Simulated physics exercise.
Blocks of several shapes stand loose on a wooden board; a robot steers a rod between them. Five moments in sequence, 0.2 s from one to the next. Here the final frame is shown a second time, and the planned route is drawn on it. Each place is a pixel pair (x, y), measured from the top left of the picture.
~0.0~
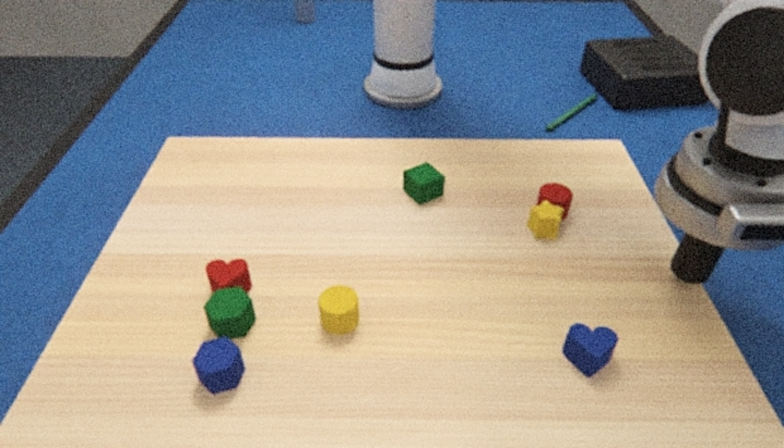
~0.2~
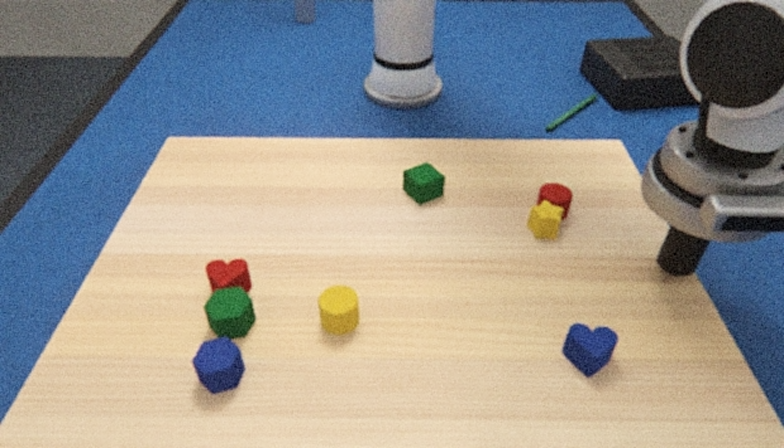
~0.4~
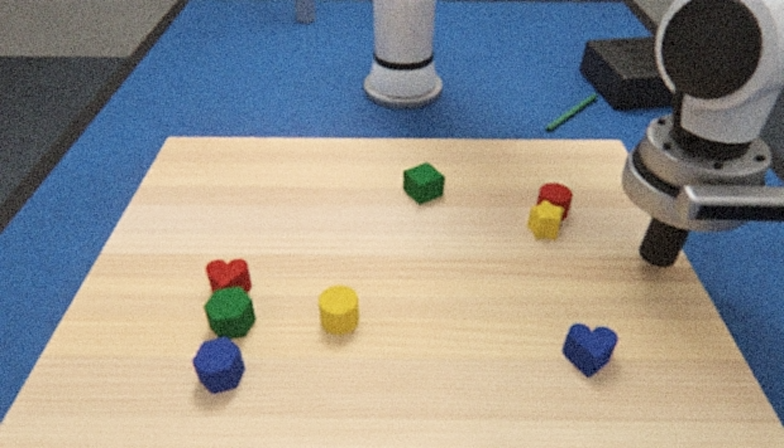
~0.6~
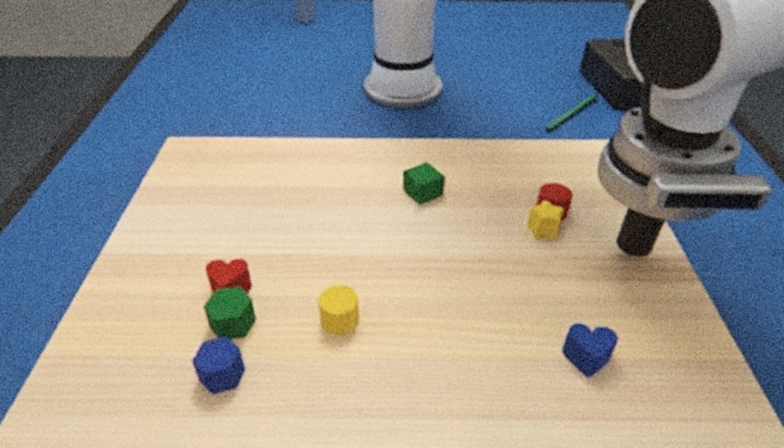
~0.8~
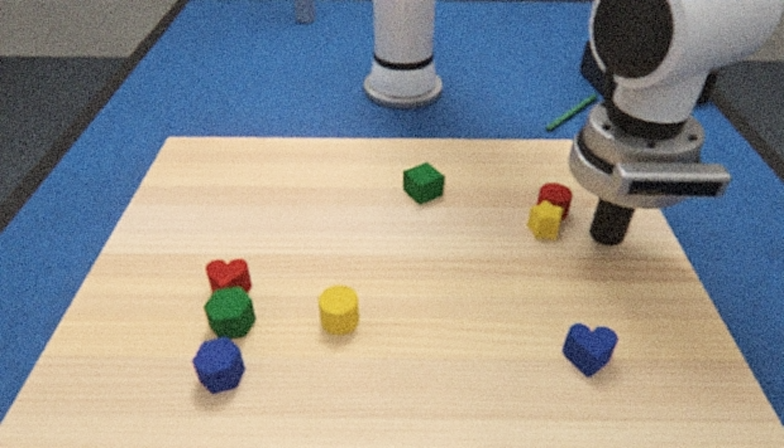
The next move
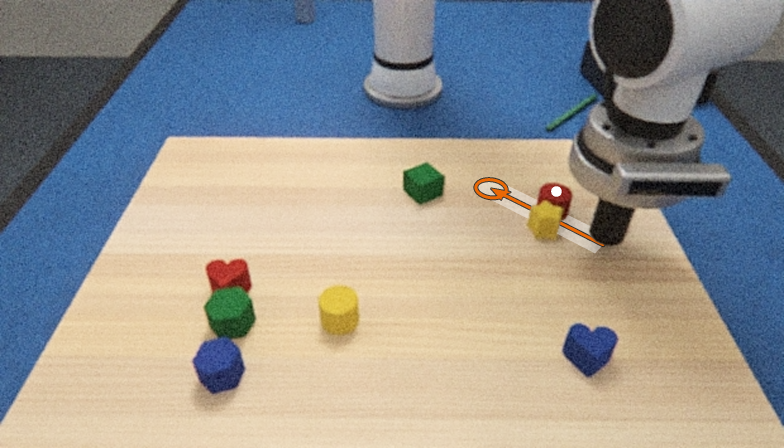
A robot arm holding a dark rod moves in from the right edge of a wooden board, sliding left and slightly away from the viewer until the rod is beside the yellow star-shaped block and red round block. The green, blue, red and yellow blocks scattered across the board all stay still.
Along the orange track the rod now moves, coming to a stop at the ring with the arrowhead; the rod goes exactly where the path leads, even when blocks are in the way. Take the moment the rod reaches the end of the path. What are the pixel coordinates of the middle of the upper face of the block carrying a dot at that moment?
Expect it around (518, 159).
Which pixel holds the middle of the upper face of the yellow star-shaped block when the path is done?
Its top middle will sit at (530, 206).
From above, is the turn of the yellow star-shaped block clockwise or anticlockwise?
From overhead, anticlockwise.
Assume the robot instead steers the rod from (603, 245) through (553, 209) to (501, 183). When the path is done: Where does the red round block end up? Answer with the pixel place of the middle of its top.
Most likely (476, 155).
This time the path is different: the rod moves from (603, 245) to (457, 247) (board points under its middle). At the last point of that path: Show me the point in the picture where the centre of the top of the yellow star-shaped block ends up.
My estimate: (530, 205).
The drawn path runs in a line from (603, 245) to (491, 189); the dot is on the red round block.
The first path, step by step. One third of the way, rod (565, 214); yellow star-shaped block (541, 209), turned 30° anticlockwise; red round block (547, 185).
Two thirds of the way, rod (528, 196); yellow star-shaped block (530, 206), turned 80° anticlockwise; red round block (526, 167).
At the end, rod (493, 179); green square piece not moved; yellow star-shaped block (530, 206), turned 80° anticlockwise; red round block (518, 159).
